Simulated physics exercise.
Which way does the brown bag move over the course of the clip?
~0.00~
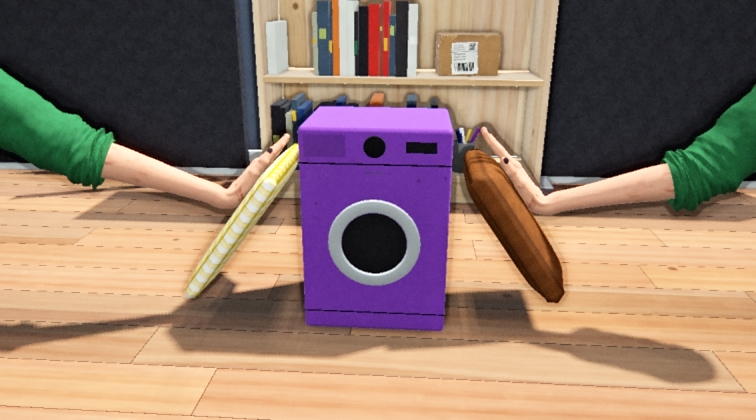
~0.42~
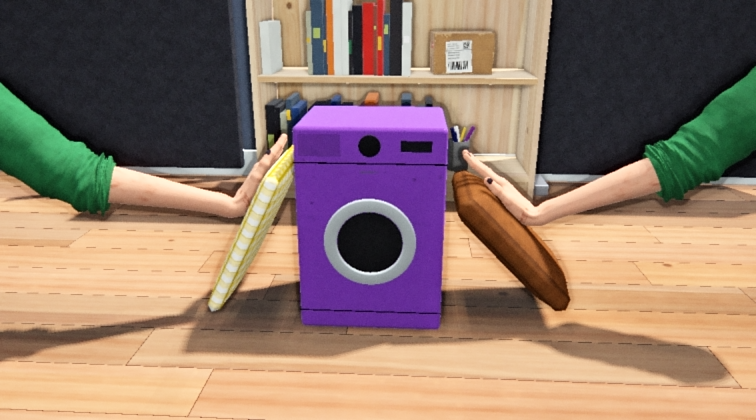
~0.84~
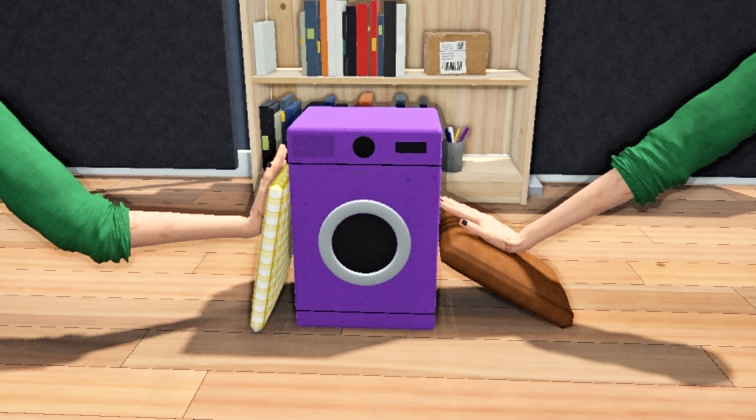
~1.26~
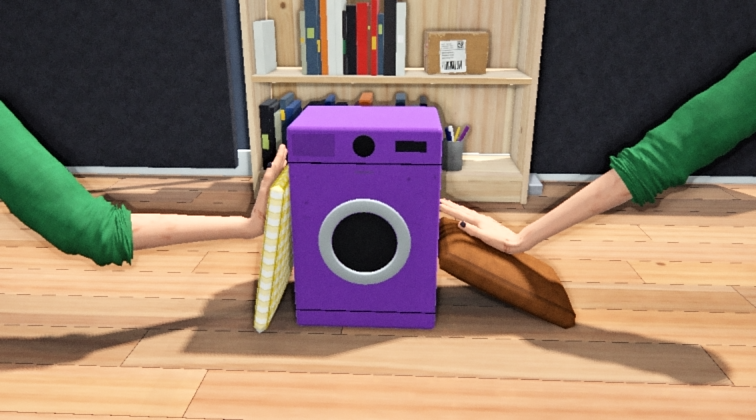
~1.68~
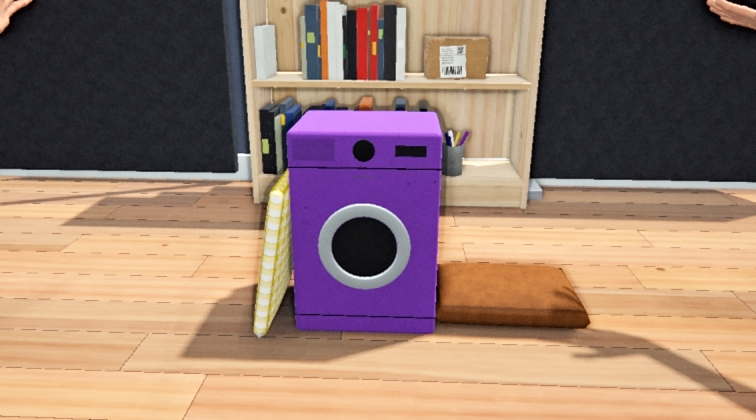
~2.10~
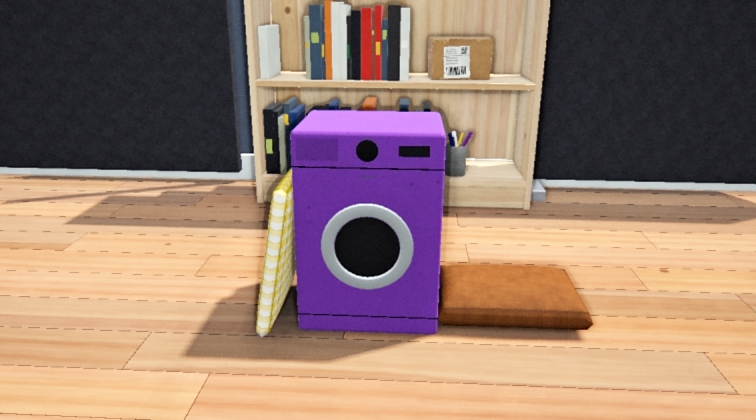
The brown bag moves down, sliding beside the purple machine until it lies flat on the floor.
